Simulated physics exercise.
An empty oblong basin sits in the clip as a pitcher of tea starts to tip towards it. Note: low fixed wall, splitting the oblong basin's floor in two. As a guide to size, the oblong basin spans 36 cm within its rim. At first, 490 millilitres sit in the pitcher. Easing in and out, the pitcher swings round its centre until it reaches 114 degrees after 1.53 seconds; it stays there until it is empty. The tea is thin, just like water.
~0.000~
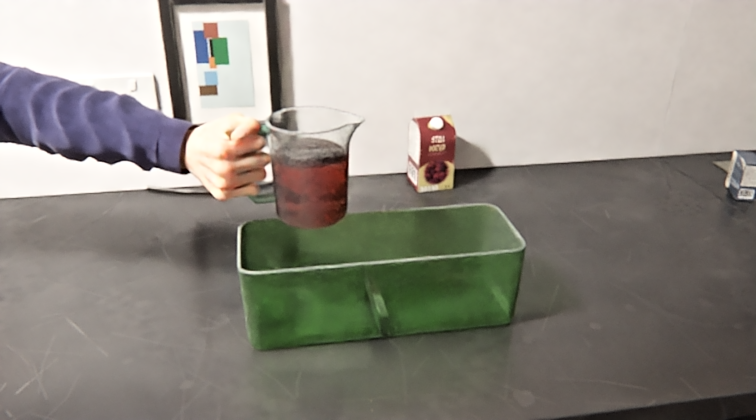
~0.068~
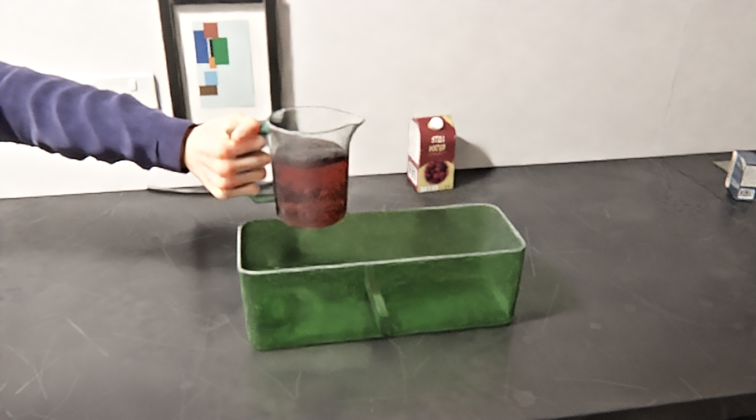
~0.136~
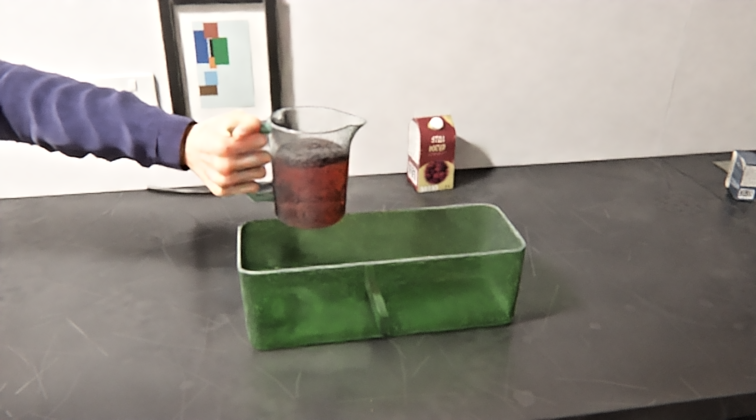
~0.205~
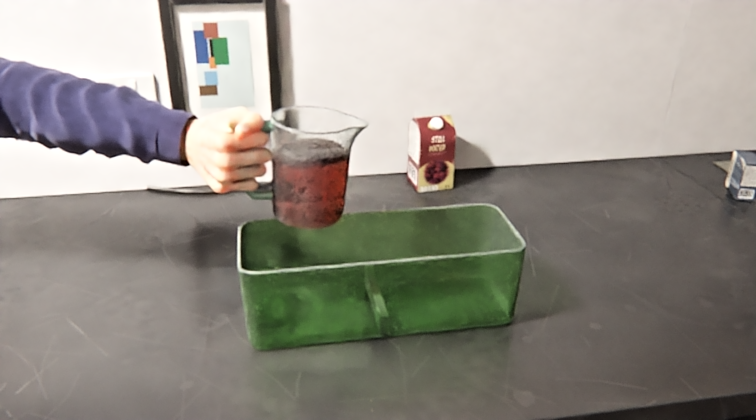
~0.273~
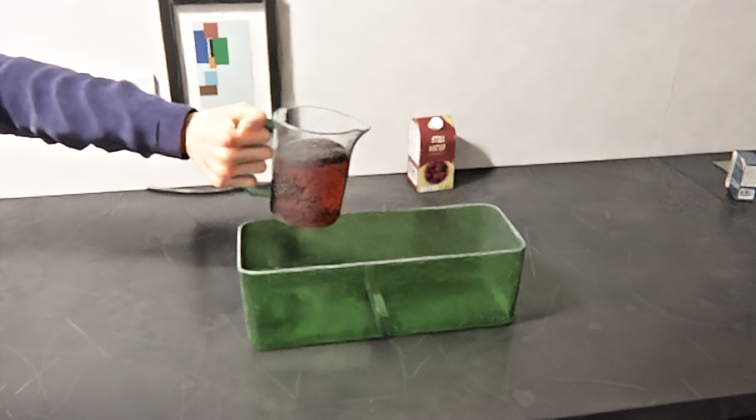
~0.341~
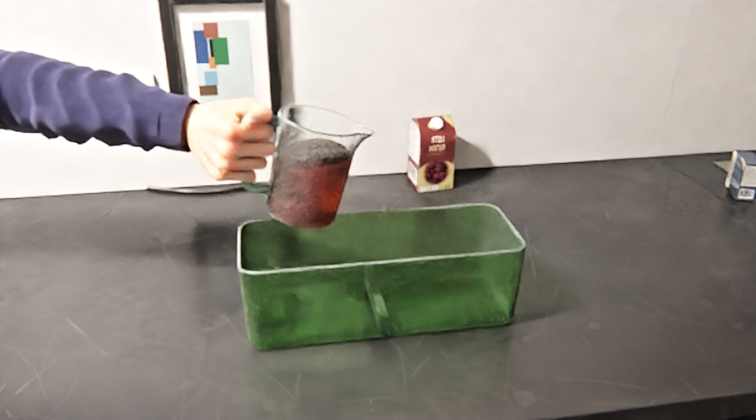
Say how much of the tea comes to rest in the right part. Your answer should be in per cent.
About 87 per cent comes to rest there.
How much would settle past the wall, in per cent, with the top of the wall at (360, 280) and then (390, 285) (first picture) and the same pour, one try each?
Respectively 95 and 75 %.
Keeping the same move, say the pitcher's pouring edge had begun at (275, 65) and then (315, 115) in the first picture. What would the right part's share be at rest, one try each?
Roughly 10 per cent the first time and 30 per cent the second.
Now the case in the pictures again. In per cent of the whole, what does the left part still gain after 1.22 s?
That amounts to roughly 9 per cent of the whole.
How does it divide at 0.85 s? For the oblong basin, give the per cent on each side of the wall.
Around 0 on the left and around 2 on the right.
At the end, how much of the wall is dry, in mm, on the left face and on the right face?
Close to 26 mm left and close to 8 mm right.
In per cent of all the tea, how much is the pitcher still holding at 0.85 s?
Remaining: Near 90 % of the total.
By 0.85 s the tilt is 67° and 90 per cent is still to pour, 0 is left of the wall and 2 right of it.
By 1.22 s the tilt is 103° and 25 per cent is still to pour, 4 is left of the wall and 60 right of it.
By 1.61 s the tilt is 114° and 0 per cent is still to pour, 10 is left of the wall and 89 right of it.
By 2.03 s the tilt is 114° and 0 per cent is still to pour, 12 is left of the wall and 88 right of it.
At rest 12 per cent lies left of the wall, 87 right of it and 0 outside.
